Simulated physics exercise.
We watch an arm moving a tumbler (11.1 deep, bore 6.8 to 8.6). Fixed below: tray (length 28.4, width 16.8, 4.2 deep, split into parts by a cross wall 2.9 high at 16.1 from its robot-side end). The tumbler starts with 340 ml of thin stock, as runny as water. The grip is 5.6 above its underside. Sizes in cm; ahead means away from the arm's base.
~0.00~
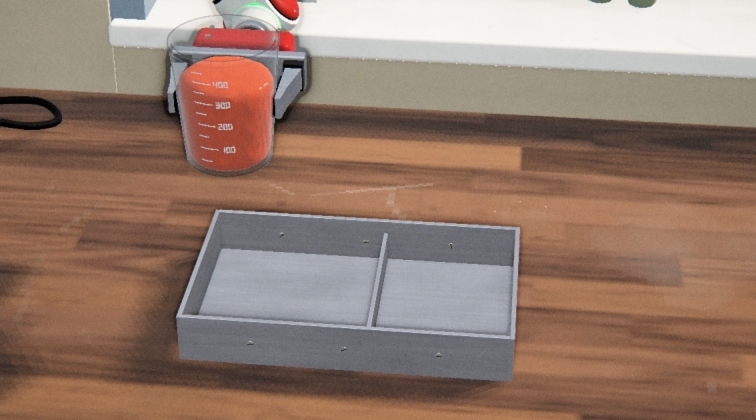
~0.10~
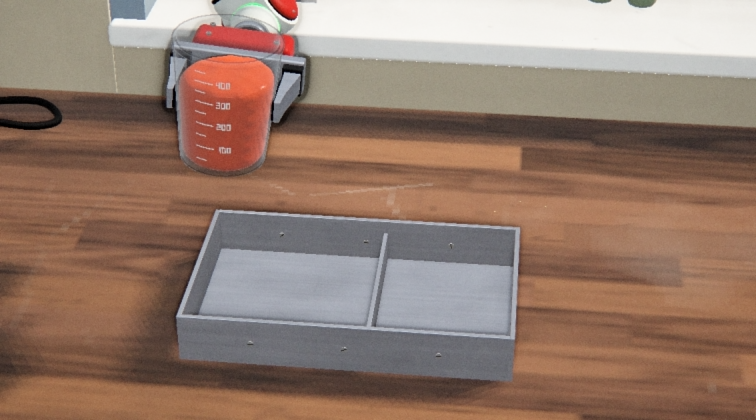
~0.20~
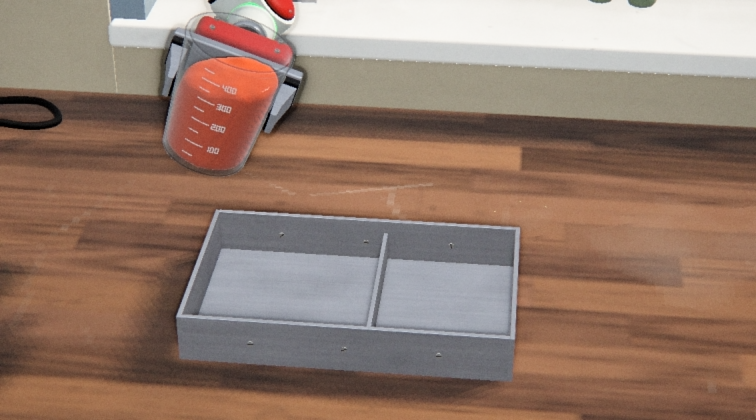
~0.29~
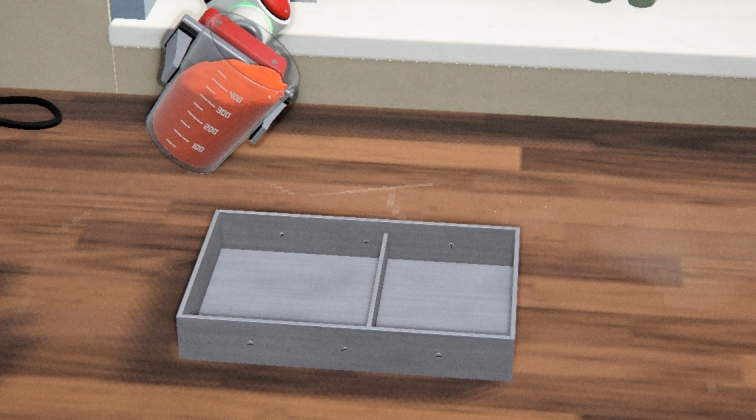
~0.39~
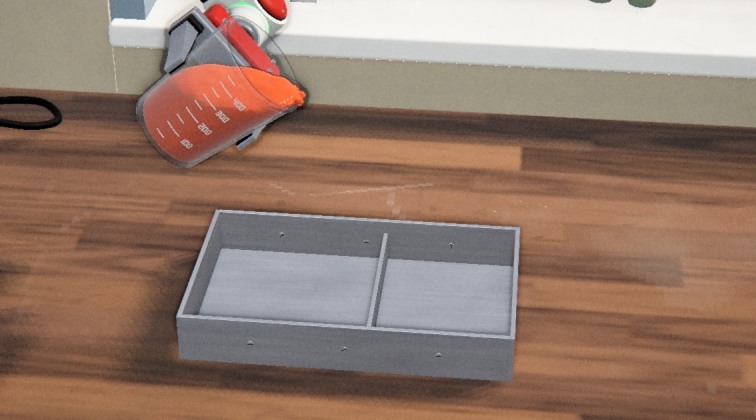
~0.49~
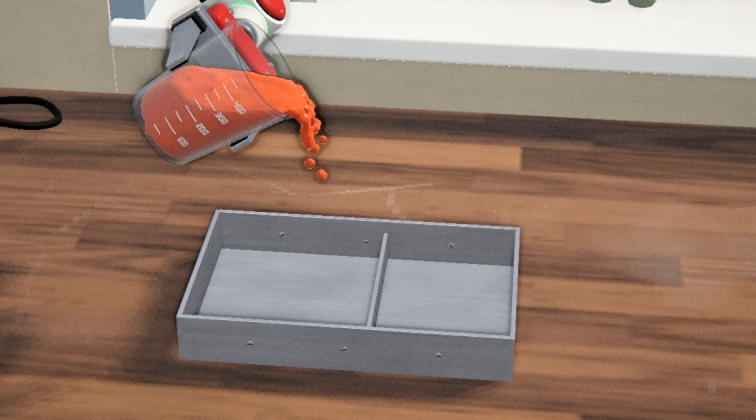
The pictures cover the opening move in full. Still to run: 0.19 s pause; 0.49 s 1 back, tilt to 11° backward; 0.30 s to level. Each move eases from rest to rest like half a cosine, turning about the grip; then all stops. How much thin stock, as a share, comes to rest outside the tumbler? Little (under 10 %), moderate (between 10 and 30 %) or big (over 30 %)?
Outside the tumbler the share is moderate, between 10 and 30 %.
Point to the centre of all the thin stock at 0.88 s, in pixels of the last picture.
Near (225, 136).
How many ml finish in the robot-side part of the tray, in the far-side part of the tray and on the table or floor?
Roughly 40, 5, 5 ml.
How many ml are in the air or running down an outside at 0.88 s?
Some 10 ml.
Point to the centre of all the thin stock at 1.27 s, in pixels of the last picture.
Near (215, 141).
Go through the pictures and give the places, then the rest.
The first picture shows tumbler middle at (227, 100), level; upper third of the thin stock around (226, 85), from x 180 to 270, top at y 60; 340 ml in the tumbler.
The second picture shows tumbler middle at (225, 100), tilted 5° forward; upper third of the thin stock around (227, 85), from x 180 to 270, top at y 60.
The third picture shows tumbler middle at (221, 99), tilted 19° forward; upper third of the thin stock around (227, 85), from x 170 to 275, top at y 60.
The fourth picture shows tumbler middle at (217, 99), tilted 37° forward; upper third of the thin stock around (225, 87), from x 155 to 285, top at y 60.
The fifth picture shows tumbler middle at (213, 99), tilted 51° forward; upper third of the thin stock around (221, 90), from x 145 to 300, top at y 65.
The sixth picture shows tumbler middle at (211, 99), tilted 56° forward; upper third of the thin stock around (218, 92), from x 145 to 325, top at y 65; 330 ml in the tumbler, 5 ml in the air or running down outside.
After 0.88 s, tilted 32° forward, liquid up to 23 above the table; 290 ml in the tumbler, 35 ml in the robot-side part, 5 ml in the far-side part, 10 ml in the air or running down outside.
After 1.27 s, tilted 8° backward, liquid up to 23 above the table; 290 ml in the tumbler, 40 ml in the robot-side part, 5 ml in the far-side part.
After 1.67 s, level, liquid up to 23 above the table; 290 ml in the tumbler, 40 ml in the robot-side part, 5 ml in the far-side part, 5 ml on the table or floor.
After 2.47 s, level, liquid up to 23 above the table; 290 ml in the tumbler, 40 ml in the robot-side part, 5 ml in the far-side part, 5 ml on the table or floor.
At rest, 290 ml in the tumbler, 40 ml in the robot-side part, 5 ml in the far-side part, 5 ml on the table or floor. That is 14 % outside the tumbler.
